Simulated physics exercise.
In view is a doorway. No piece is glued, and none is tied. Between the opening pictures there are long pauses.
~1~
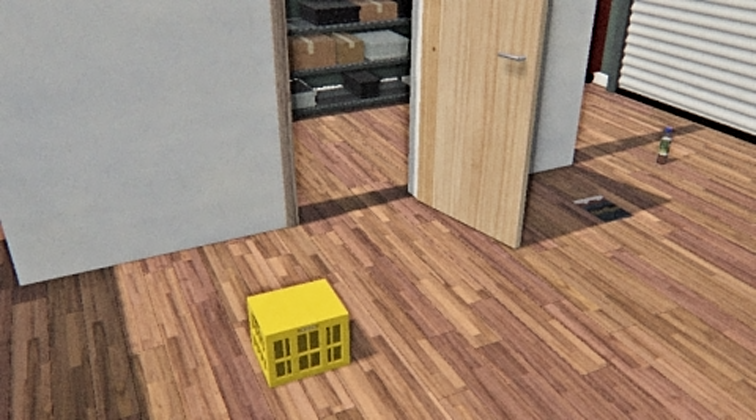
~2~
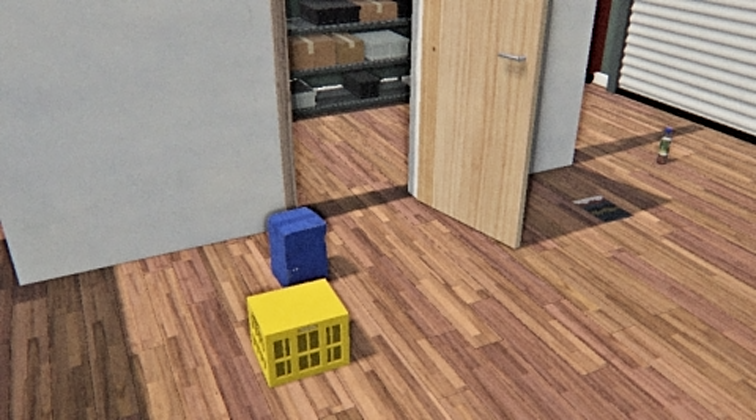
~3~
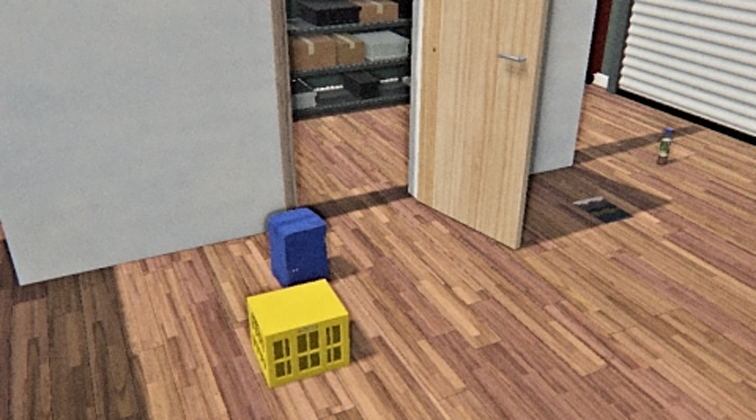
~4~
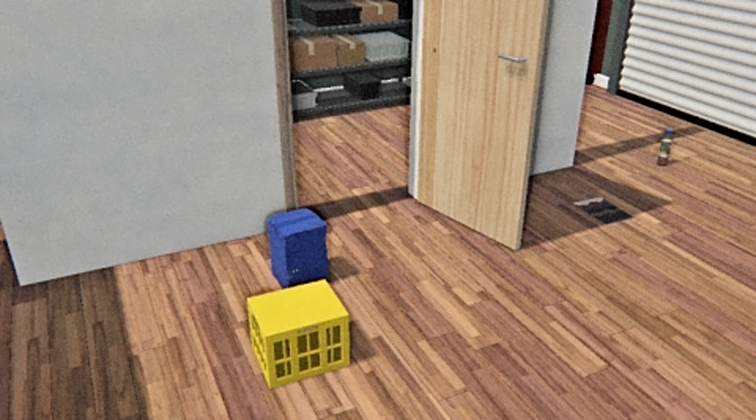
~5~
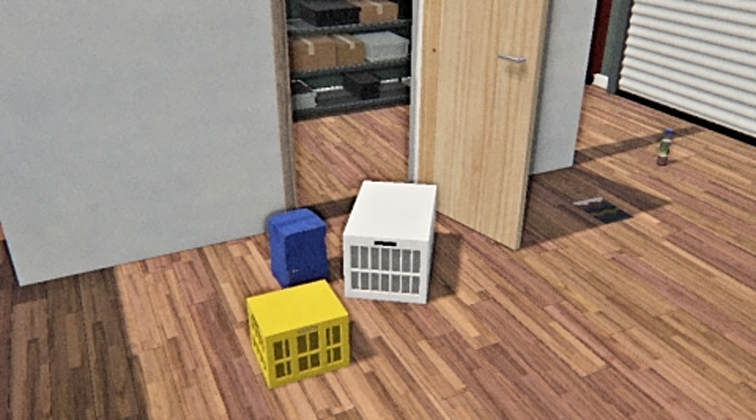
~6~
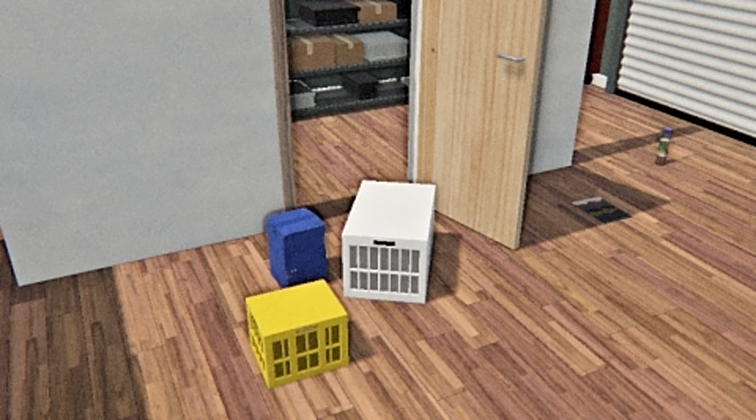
At the start, a yellow crate sits alone on the wooden floor before a wide-open door, with shelves visible through the doorway. A blue box then appears just behind the crate, and later a white, slotted container appears to the box's right, while the door and crate stay still.
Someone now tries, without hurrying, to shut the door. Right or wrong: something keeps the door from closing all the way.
Right.
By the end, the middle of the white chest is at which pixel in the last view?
Near pixel (381, 240).
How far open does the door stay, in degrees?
Near 65° open.
Then, 0.40 s after the last picture, open by 94°.
Then, 0.70 s after the last picture, open by 75°.
Then, 0.90 s after the last picture, open by 67°; white chest slid a little near (385, 239).
At rest, open by 63°; all 3 in place. Seen from the same camera at the end, white chest near (381, 240).
